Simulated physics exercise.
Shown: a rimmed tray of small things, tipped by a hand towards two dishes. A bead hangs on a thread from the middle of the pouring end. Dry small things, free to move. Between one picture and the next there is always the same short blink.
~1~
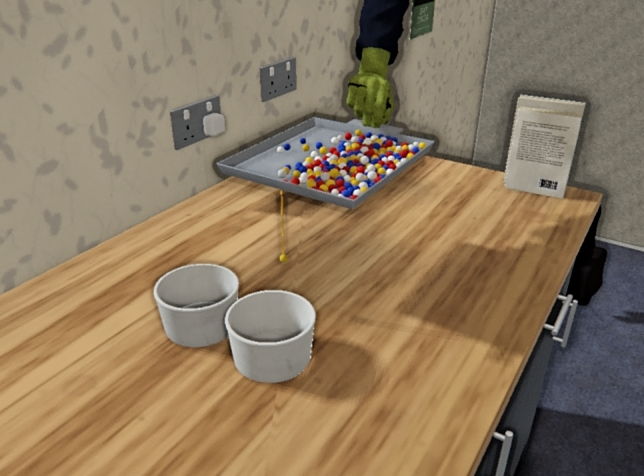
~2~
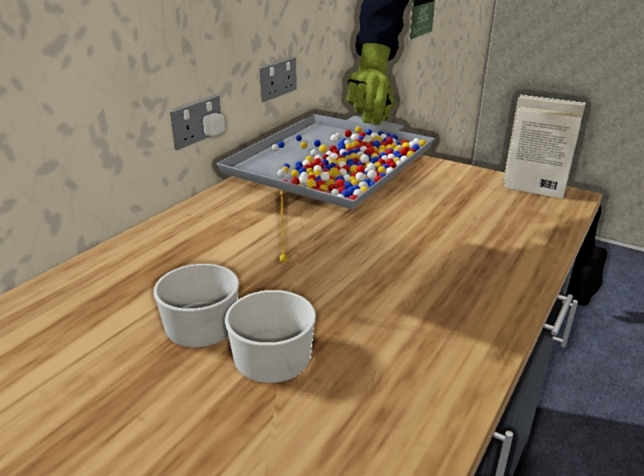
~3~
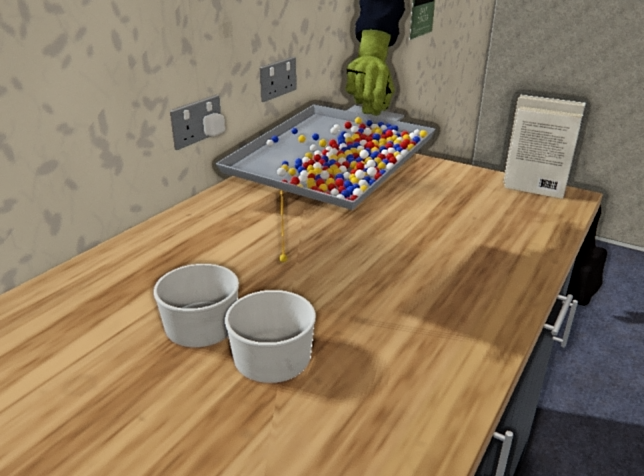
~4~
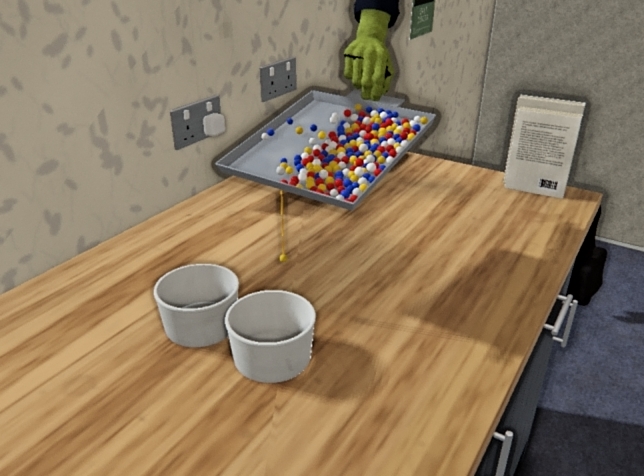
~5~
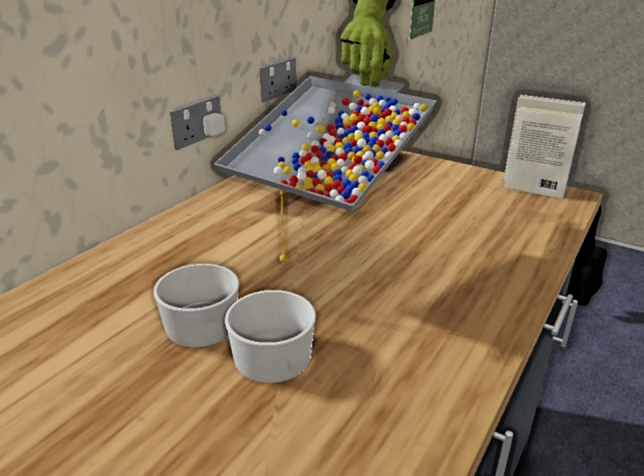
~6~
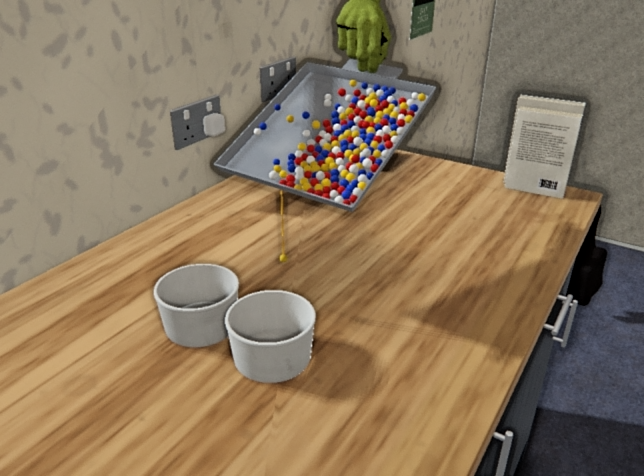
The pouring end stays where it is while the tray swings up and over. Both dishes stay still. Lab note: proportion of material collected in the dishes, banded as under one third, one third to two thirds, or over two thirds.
Reaches a third but not past two thirds.
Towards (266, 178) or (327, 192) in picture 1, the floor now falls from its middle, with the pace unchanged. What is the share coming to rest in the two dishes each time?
Lab note: Try one about 20 %, try two about 20 %.
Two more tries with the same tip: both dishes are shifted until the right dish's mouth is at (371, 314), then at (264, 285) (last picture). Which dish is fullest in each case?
Run 1: The one on the left side. Run 2: The one on the right side.
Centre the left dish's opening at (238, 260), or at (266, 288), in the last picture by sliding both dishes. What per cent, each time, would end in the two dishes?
Close to 40 in a hundred, then close to 70 in a hundred.
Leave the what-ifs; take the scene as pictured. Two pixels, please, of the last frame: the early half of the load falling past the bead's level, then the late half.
Around (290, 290) at first; around (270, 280) after that.
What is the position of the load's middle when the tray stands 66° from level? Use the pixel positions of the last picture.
Near (304, 189).
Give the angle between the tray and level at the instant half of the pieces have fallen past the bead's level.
Near 85 degrees.
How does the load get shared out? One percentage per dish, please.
Per cent held at the end: Left dish 20, right dish 30.
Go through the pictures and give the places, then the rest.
The first frame shows corners of the pouring end at (221, 163) and (353, 198), level; middle of the load at (356, 162), round plastic beads; left dish at (170, 322); right dish at (245, 356); bead on its thread at (284, 258).
The second frame shows corners of the pouring end at (221, 163) and (353, 198), level; middle of the load at (356, 161).
The third frame shows corners of the pouring end at (221, 163) and (352, 199), tipped barely, level across its low end; middle of the load at (356, 156), a small part on the move.
The fourth frame shows corners of the pouring end at (220, 163) and (352, 201), tipped a little, level across its low end; middle of the load at (355, 149), a small part on the move.
The fifth frame shows corners of the pouring end at (219, 163) and (351, 202), tipped clearly, level across its low end; middle of the load at (354, 143), a small part on the move.
The sixth frame shows corners of the pouring end at (219, 163) and (351, 203), tipped clearly, level across its low end; middle of the load at (351, 140), nearly all on the move; left dish at (170, 322); right dish at (245, 356).
Soon, tray tipped steeply; about two thirds on the tray; a stray few in the right dish; a stray few outside both; about a quarter in the air.
A while on, tray tipped past a quarter turn; about a quarter in the right dish; a small part in the left dish; about half outside both; a small part in the air.
Towards the end, tray tipped past a quarter turn; about a quarter in the right dish; about a quarter in the left dish; about half outside both.
Finally, tray tipped past a quarter turn; about a quarter in the right dish; about a quarter in the left dish; about half outside both.
